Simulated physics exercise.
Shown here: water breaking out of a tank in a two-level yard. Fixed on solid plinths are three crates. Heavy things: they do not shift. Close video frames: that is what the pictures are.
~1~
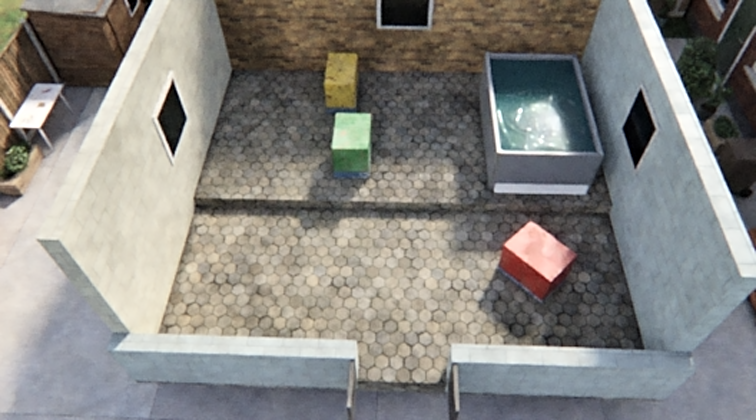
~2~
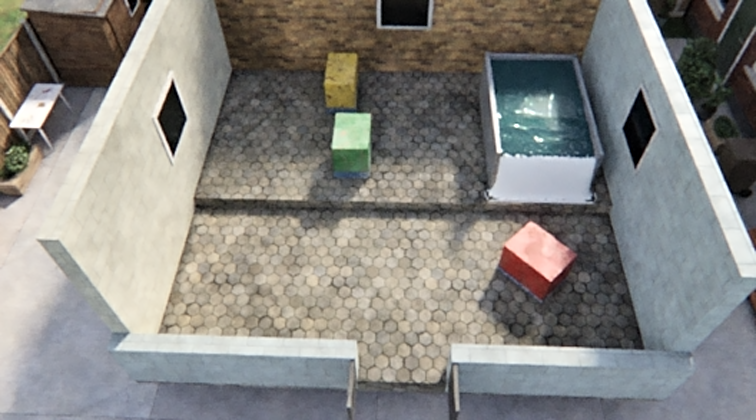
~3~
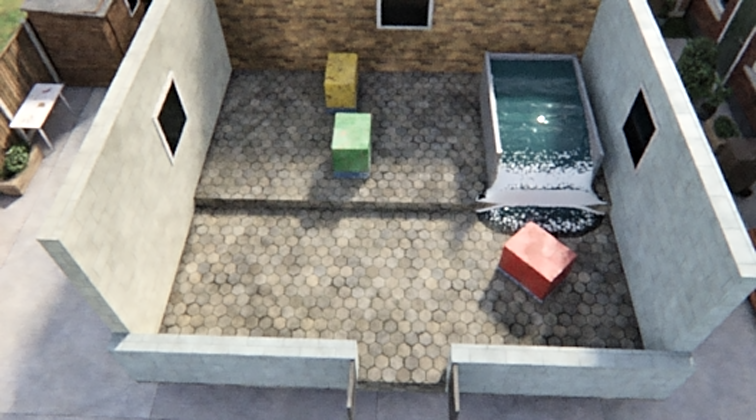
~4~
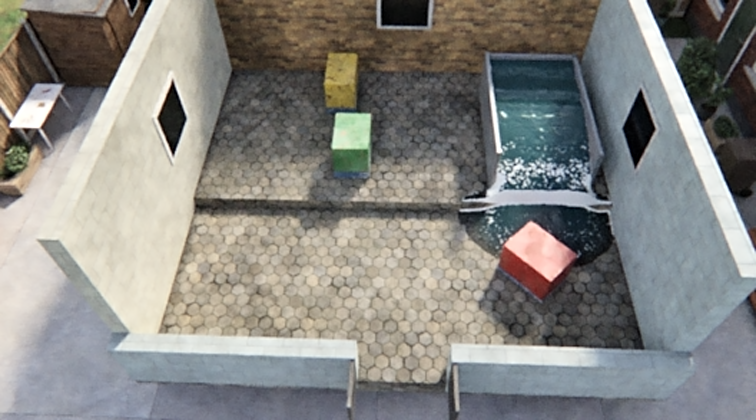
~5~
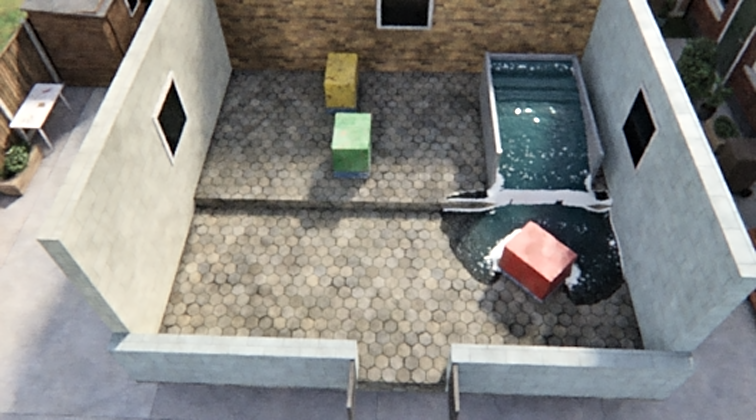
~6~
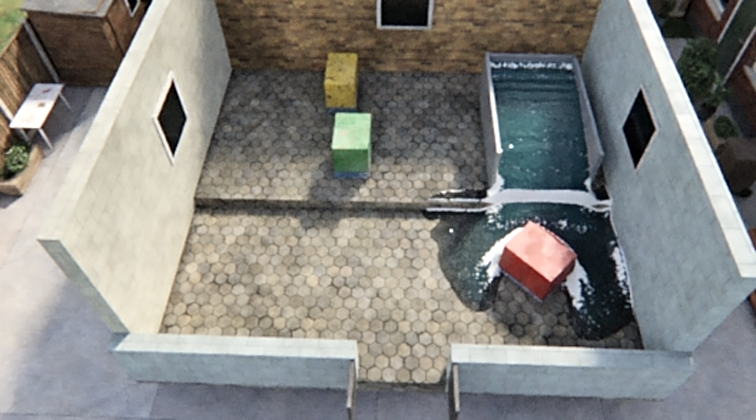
Water burst from the front of the open tank on the right, poured over the step onto the lower paving, and spread around the red block, which stayed put like the green and yellow ones.
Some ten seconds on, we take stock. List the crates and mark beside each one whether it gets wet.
Green crate - stays dry; red crate - gets wet; yellow crate - stays dry.
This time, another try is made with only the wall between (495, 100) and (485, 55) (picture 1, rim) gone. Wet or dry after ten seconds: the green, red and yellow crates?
Green crate is reached; red crate is reached; yellow crate is reached.
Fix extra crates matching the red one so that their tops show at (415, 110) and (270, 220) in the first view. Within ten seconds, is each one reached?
Is left dry, becomes wet.
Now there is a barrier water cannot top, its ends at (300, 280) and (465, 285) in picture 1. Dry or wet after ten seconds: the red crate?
Then the red crate is reached.
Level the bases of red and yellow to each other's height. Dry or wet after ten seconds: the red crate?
My guess is that the red one is inundated.
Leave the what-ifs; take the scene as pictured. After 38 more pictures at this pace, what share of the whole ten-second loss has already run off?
My guess would be around 45 percent.
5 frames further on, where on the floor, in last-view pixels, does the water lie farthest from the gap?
About (358, 363).
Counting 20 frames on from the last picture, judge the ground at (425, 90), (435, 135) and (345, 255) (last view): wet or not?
First spot clear, second spot clear, third spot swamped.
A moment on, water covers 25 % of the floor; the green crate not reached, the red crate water round its plinth, the yellow crate not reached.
Next, water covers 40 % of the floor; the green crate not reached, the red crate water round its plinth, the yellow crate not reached.
Then, water covers 55 % of the floor; the green crate not reached, the red crate water round its plinth, the yellow crate not reached.
Later, water covers 75 % of the floor; the green crate water round its plinth, the red crate water round its plinth, the yellow crate water round its plinth.
In the end, water covers 70 % of the floor; the green crate stayed above the water, the red crate was topped, the yellow crate stayed above the water.
